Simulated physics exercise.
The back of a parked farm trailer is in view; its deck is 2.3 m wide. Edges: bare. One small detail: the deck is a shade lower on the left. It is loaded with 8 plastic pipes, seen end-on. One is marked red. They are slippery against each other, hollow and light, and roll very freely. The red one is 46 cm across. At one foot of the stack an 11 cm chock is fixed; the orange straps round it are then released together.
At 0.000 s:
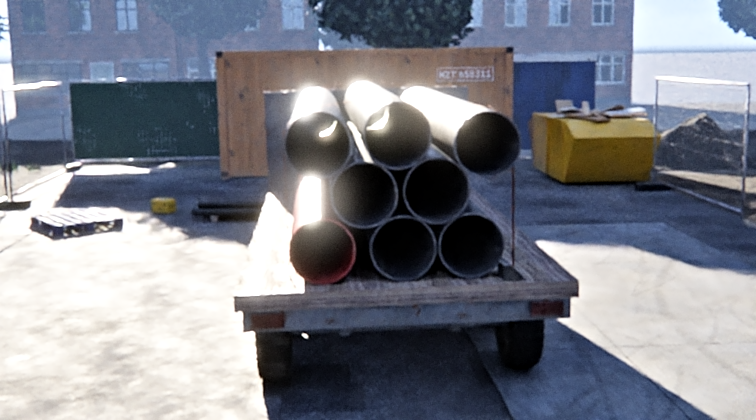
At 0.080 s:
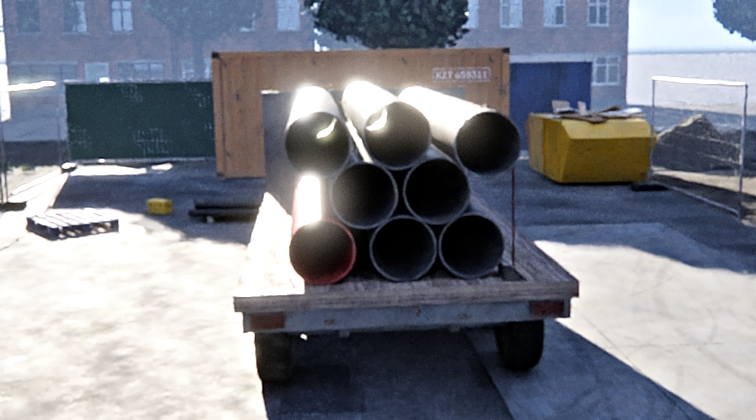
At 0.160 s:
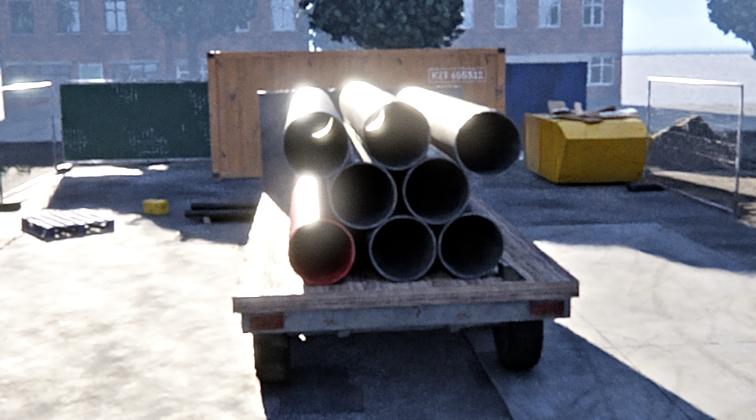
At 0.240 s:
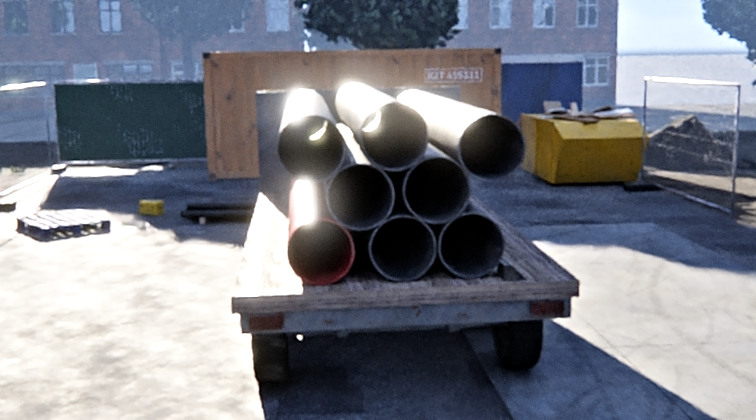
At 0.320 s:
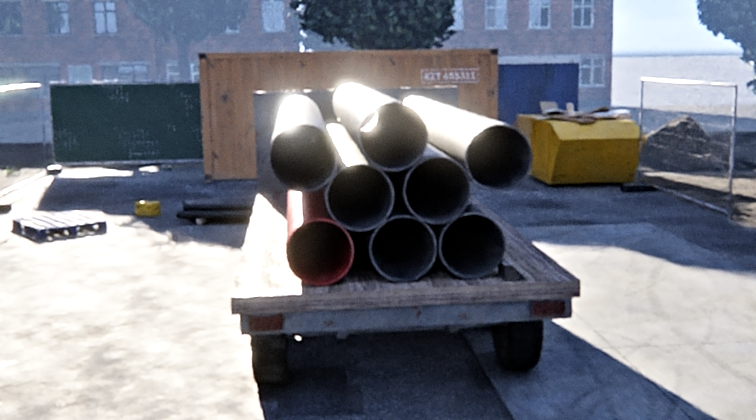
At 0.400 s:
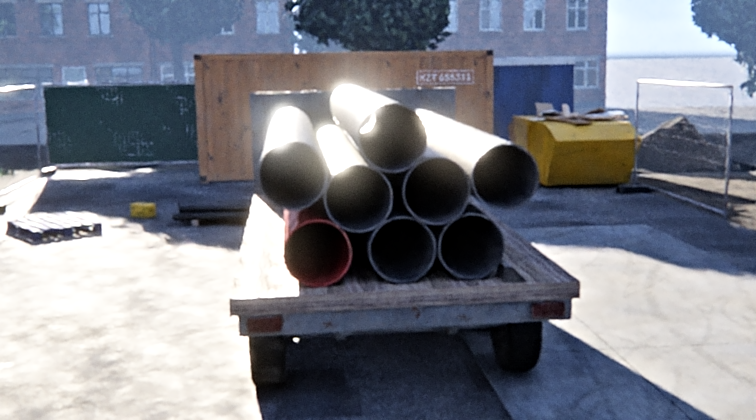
We see eight hollow pipes, a red-rimmed one at lower left, stacked on a parked trailer in a sunlit yard; the stack barely changes at first, then the upper outer pipes slide down and outward on both sides.
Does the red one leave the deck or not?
The red pipe drops off, by my reckoning.
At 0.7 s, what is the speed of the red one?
Close to 0.4 m/s at that moment.
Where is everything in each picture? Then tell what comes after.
The first picture shows red (322, 253); straps tight; chock at (507, 272); the deck is a shade lower on the left; 3 of the 8 lie on the deck itself.
The second picture shows red (322, 253); straps tight.
The third picture shows red (321, 253); straps gone.
The fourth picture shows red (321, 253); straps gone.
The fifth picture shows red (320, 254); no straps.
The sixth picture shows red (318, 255); no straps; chock at (507, 273).
By 0.7 s, red is on the deck, 50 cm from the left edge, rolling left; 0 gone from the deck.
By 1.1 s, red is on the deck, 20 cm from the left edge, rolling left; 2 gone from the deck.
By 1.5 s, red is dropping off the left side; 3 gone from the deck.
Finally (8.9 s), red is on the ground to the left; 4 gone from the deck.
